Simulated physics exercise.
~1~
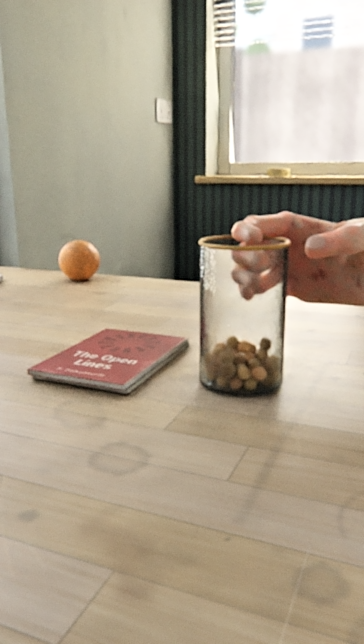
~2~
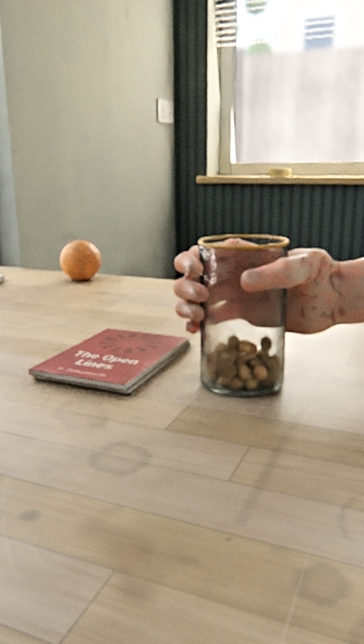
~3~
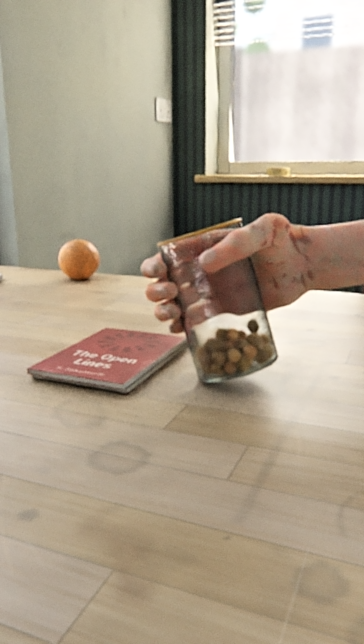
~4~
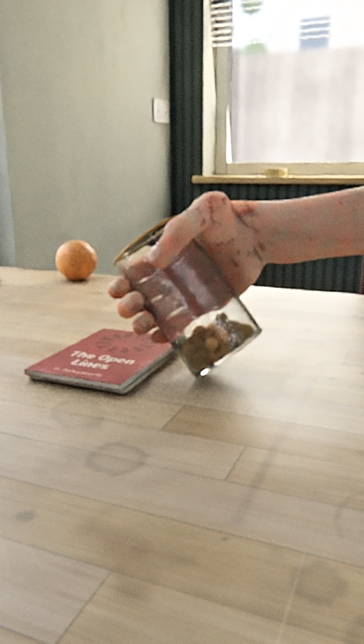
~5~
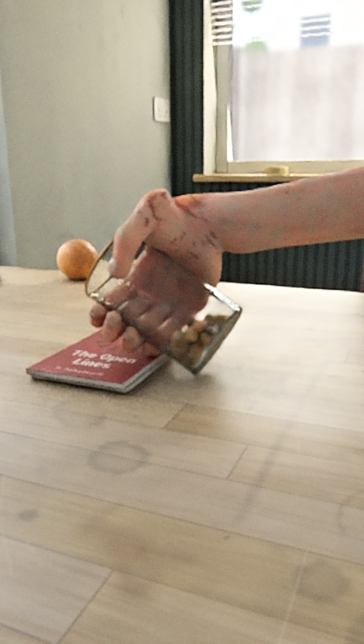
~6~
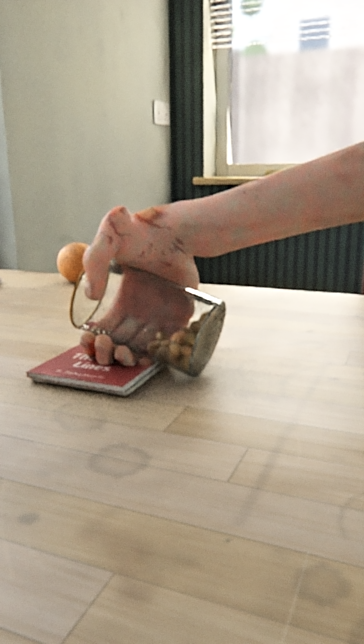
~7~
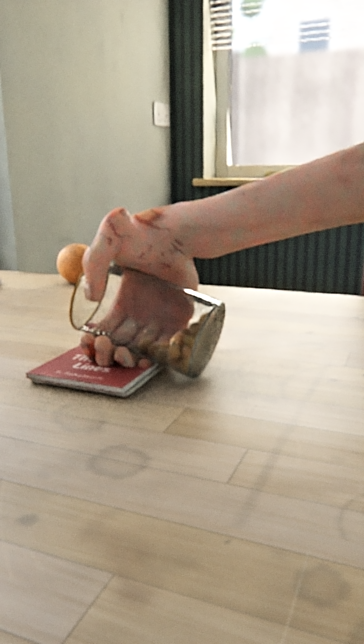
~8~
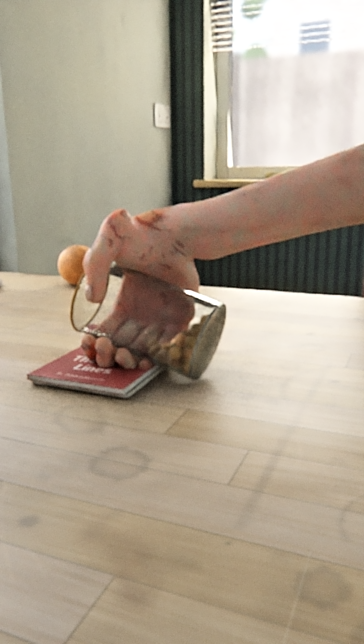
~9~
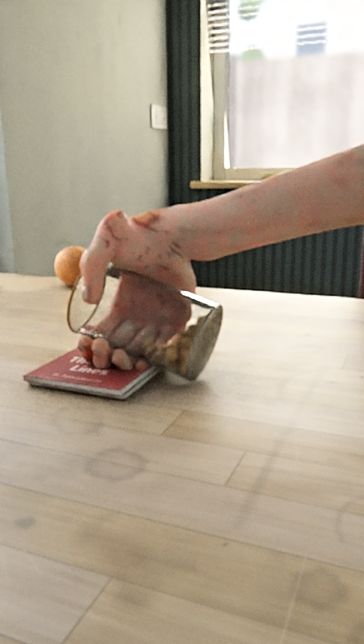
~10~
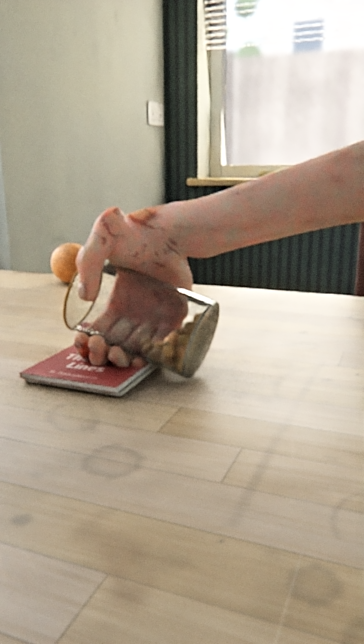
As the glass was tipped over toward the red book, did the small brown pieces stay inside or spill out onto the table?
They stayed inside. The glass came to rest leaning far over on the low book stack, with the brown pieces still gathered near its base.
